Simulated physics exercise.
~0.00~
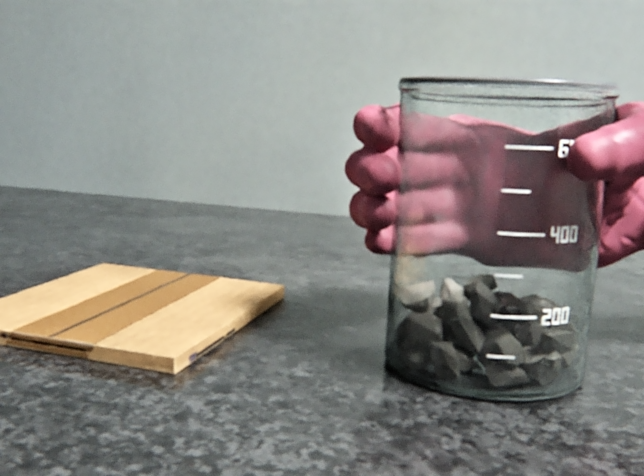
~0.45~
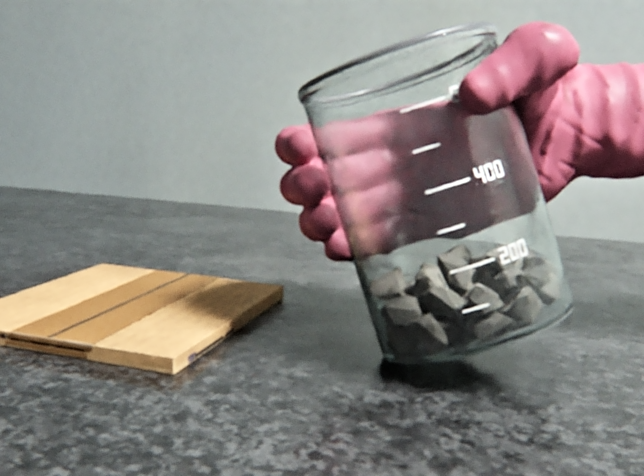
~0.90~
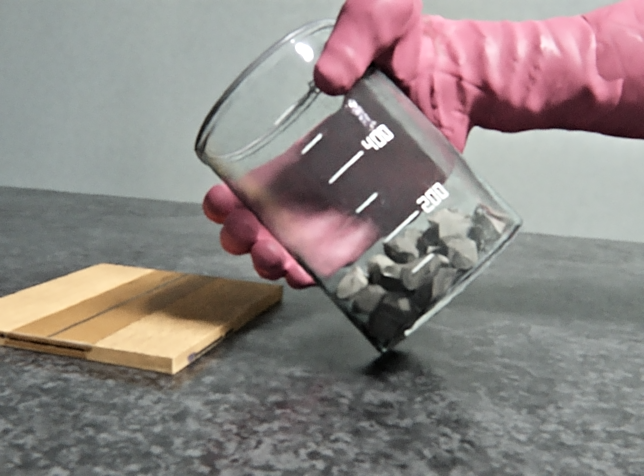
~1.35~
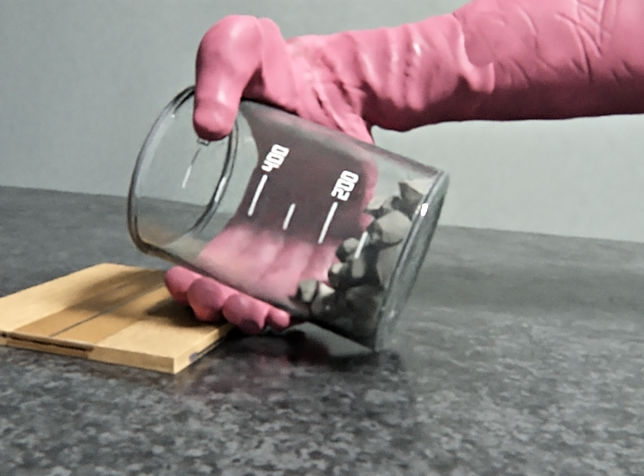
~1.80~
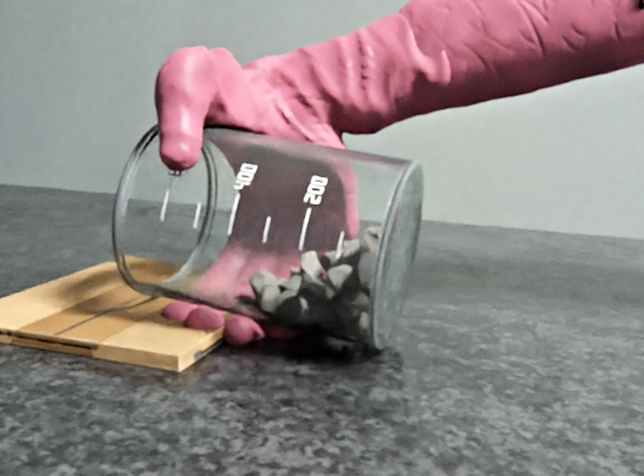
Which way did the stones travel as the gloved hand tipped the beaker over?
The stones moved to the left, carried along inside the beaker.
